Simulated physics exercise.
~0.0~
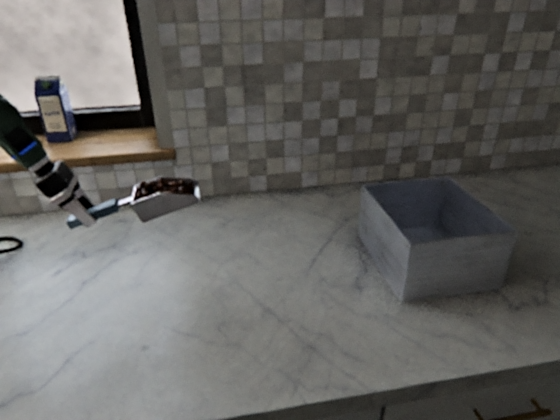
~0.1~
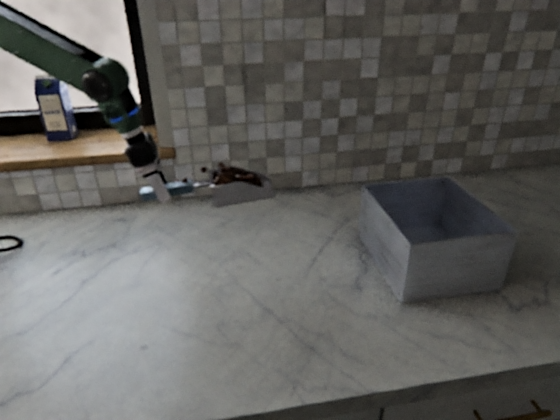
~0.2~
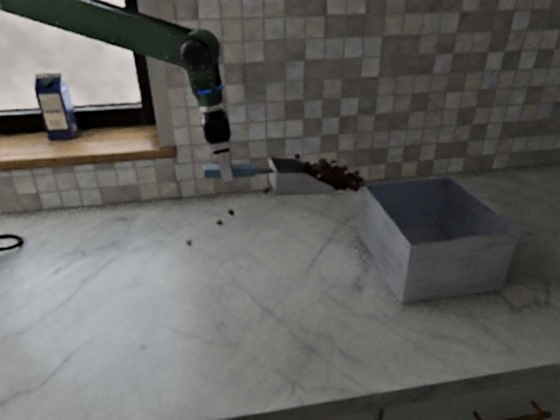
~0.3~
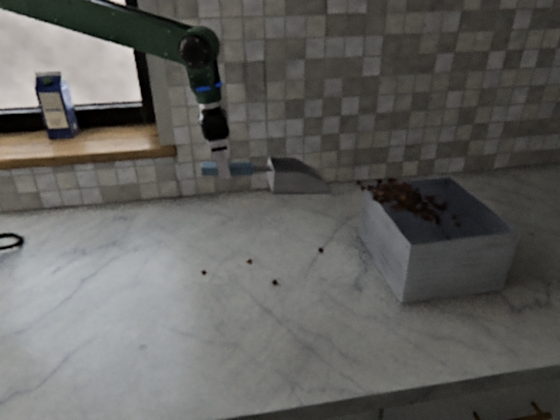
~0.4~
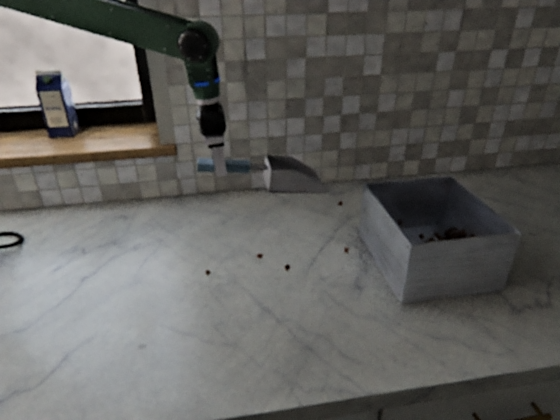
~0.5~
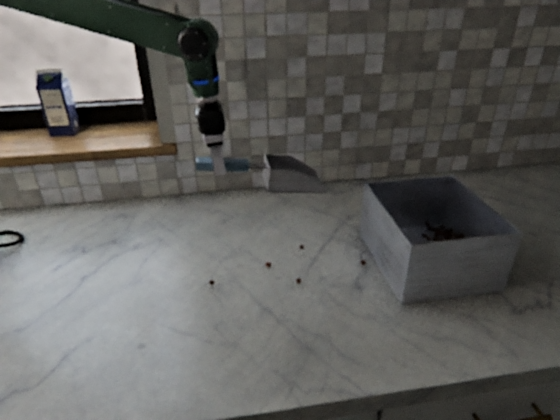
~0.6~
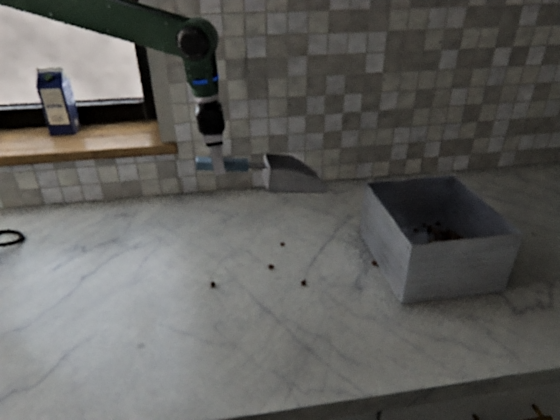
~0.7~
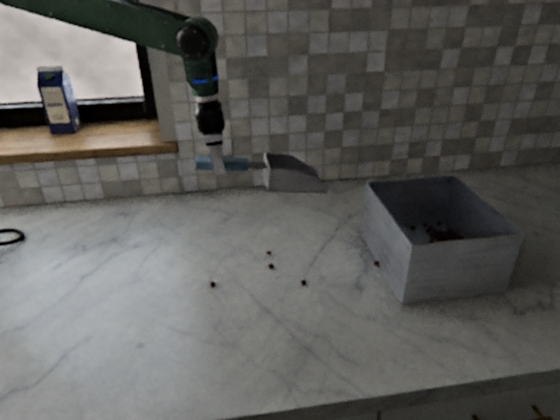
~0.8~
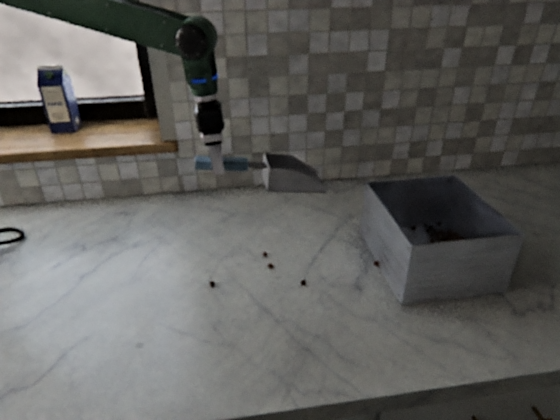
Robot arm swinging a loaded scoop rightward, flinging brown pellets into a grey bin, a few left scattered on the marble counter.
